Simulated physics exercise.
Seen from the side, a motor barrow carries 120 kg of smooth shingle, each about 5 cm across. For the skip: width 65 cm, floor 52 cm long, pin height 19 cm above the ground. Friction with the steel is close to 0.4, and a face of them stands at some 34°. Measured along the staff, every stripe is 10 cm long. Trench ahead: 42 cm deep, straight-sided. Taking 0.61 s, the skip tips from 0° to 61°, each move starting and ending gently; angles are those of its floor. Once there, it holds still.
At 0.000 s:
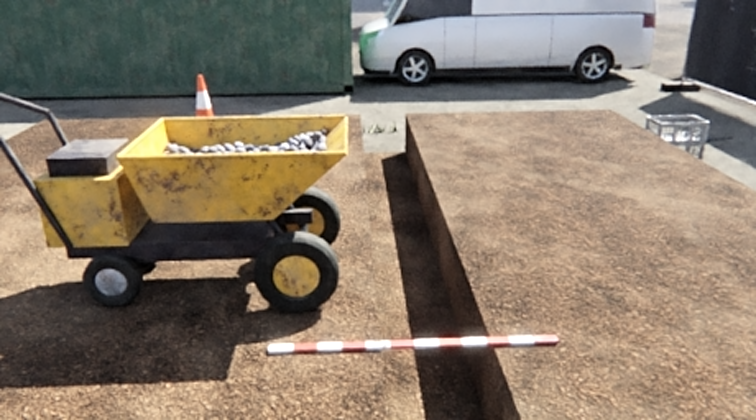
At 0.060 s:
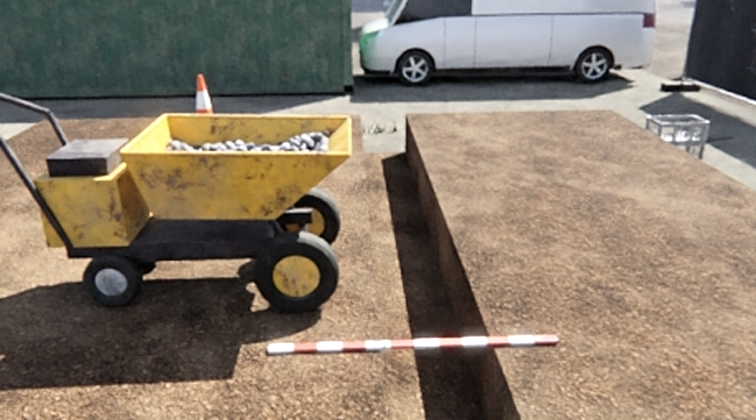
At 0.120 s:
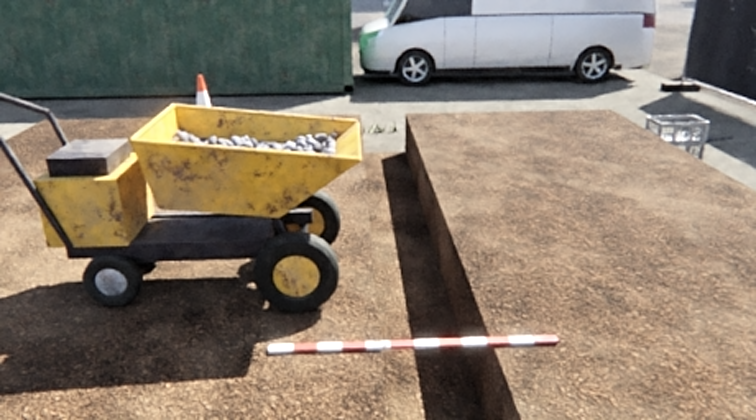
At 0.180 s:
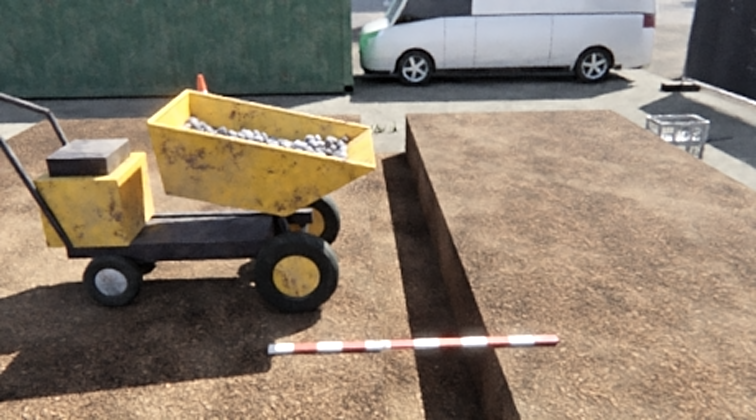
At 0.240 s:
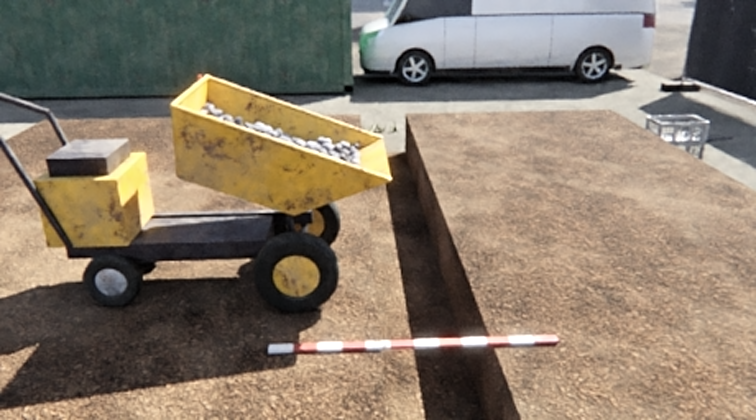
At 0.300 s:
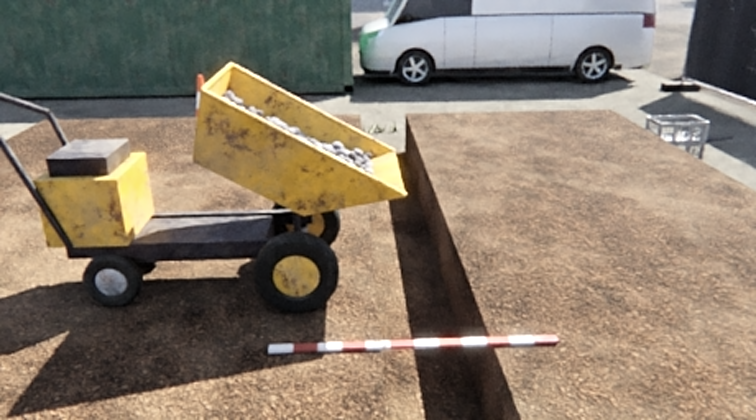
A small yellow dumper's skip, loaded with grey stones, tilted steadily forward to the right, its back end rising high while its wheels stayed put beside a trench and a red-and-white striped pole.
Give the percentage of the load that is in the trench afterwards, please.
Near 38 per cent of the load.
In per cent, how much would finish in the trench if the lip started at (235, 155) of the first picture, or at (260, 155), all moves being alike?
Around 95% for the first place and 100% for the second.
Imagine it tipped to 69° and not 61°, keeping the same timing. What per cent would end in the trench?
Close to 35 per cent then.
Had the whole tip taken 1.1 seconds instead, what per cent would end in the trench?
Something close to 50 per cent.
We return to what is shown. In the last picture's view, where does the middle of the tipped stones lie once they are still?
I'd point to around (498, 271).
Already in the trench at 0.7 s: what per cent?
I'd say near 10 per cent at that time.
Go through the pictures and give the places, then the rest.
In the first frame, the skip is at 0°, its lip at (346, 153); the top of the load is at (314, 143).
The second frame shows lip at (350, 155), floor tilted 2°, highest stones at (306, 143); the stones move at 0.4 m/s on average.
The third frame shows lip at (360, 160), floor tilted 6°, highest stones at (213, 142); the stones move at 0.8 m/s on average.
The fourth frame shows lip at (375, 168), floor tilted 13°, highest stones at (196, 129); the stones move at 1.1 m/s on average.
The fifth frame shows lip at (391, 180), floor tilted 21°, highest stones at (208, 114); the stones move at 1.3 m/s on average.
In the sixth frame, the skip is at 30°, its lip at (405, 195); the top of the load is at (228, 102); the stones move at 1.4 m/s on average.
After 0.5 s the floor is at 52°; 100 % in the skip; the foremost stones are at (401, 207).
After 0.7 s the floor is at 61°; 87 % in the skip, 12 % in the trench, 1 % past the trench; the foremost stones are at (471, 257).
After 1.1 s the floor is at 61°; 23 % in the skip, 20 % in the trench, 57 % past the trench; the foremost stones are at (605, 264).
After 3.0 s the floor is at 61°; 0 % in the skip, 38 % in the trench, 62 % past the trench; the foremost stones are past the picture's edge.
